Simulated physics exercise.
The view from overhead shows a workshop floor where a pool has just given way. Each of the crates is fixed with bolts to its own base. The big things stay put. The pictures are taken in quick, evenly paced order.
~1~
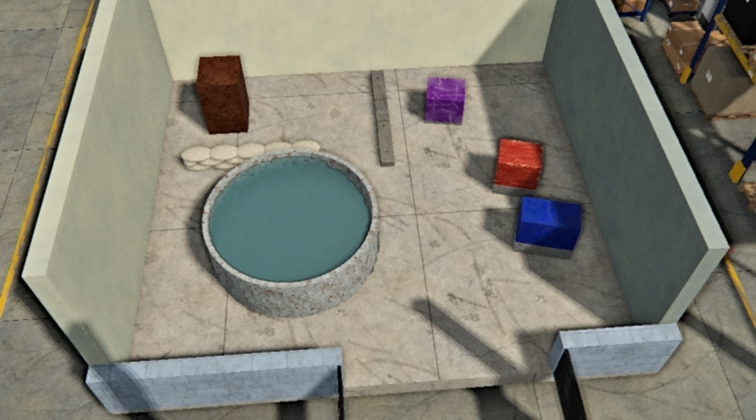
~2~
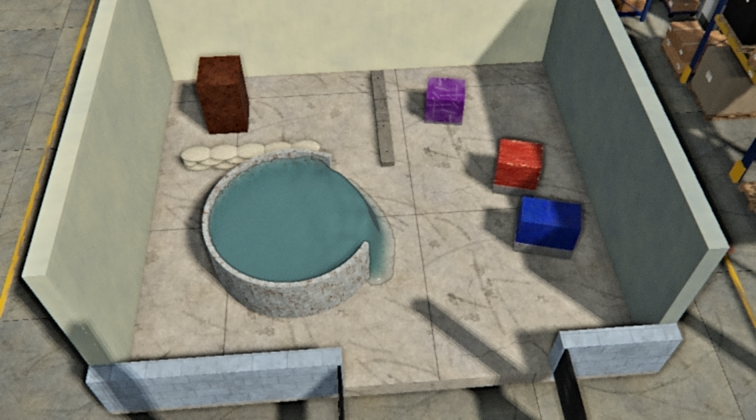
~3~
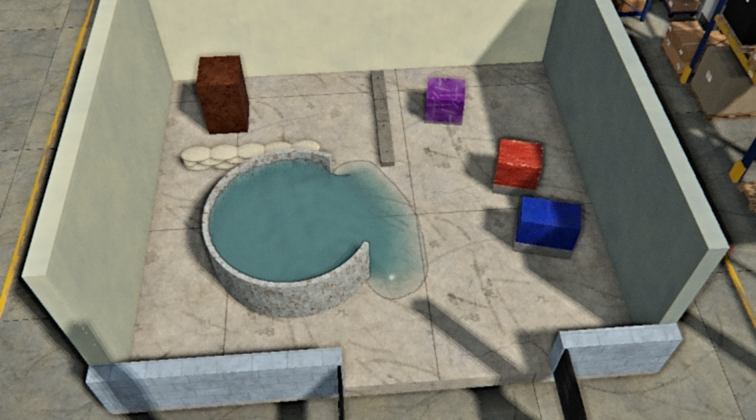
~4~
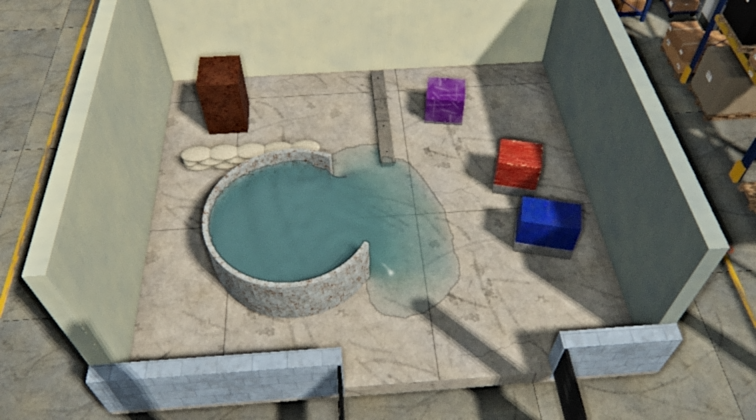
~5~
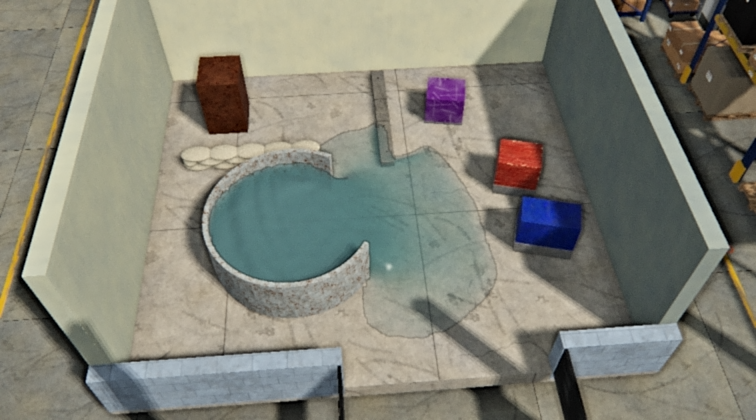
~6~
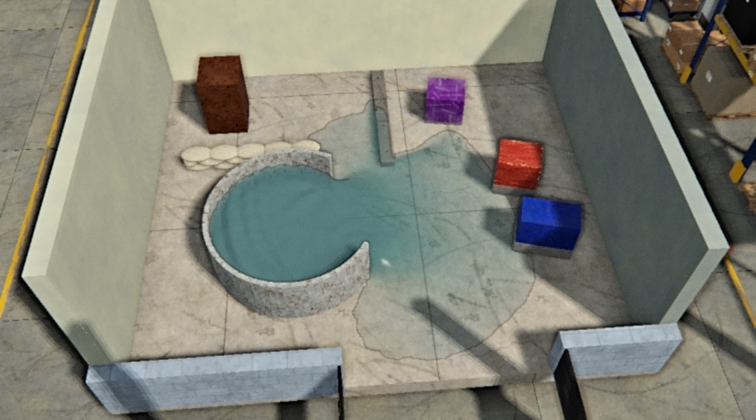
Water pours from a gap in the round pool's right side and spreads across the floor.
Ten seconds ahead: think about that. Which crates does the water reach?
In the end the purple crate is caught. The blue crate is caught. The red crate is caught.
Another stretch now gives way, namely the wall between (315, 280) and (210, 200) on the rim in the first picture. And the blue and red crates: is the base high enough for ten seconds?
The blue crate is not reached; the red crate is not reached.
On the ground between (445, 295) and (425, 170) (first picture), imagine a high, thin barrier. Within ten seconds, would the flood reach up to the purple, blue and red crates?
Purple crate: Reached, blue crate: Untouched, red crate: Untouched.
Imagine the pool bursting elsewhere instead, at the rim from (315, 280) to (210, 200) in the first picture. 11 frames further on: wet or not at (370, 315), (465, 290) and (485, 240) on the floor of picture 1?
First: Reached by the flood. Second: Reached by the flood. Third: Spared by the leak.
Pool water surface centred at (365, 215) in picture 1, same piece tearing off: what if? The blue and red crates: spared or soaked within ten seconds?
I reckon the blue one is overrun, while the red one is overrun.
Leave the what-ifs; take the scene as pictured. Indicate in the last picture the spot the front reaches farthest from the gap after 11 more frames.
Look around (542, 67).
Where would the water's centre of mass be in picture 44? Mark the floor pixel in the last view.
Near pixel (434, 183).
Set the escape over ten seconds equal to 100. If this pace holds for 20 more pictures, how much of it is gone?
My reading is about 10 per cent.
A moment on, water covers 45 % of the floor; the purple crate water round its plinth, the blue crate water round its plinth, the red crate water round its plinth.
Next, water covers 50 % of the floor; the purple crate water round its plinth, the blue crate water round its plinth, the red crate water round its plinth.
Then, water covers 60 % of the floor; the purple crate water round its plinth, the blue crate water round its plinth, the red crate water round its plinth.
Later, water covers 80 % of the floor; the purple crate water round its plinth, the blue crate water round its plinth, the red crate water round its plinth.
In the end, water covers 95 % of the floor; the purple crate was topped, the blue crate was topped, the red crate was topped.
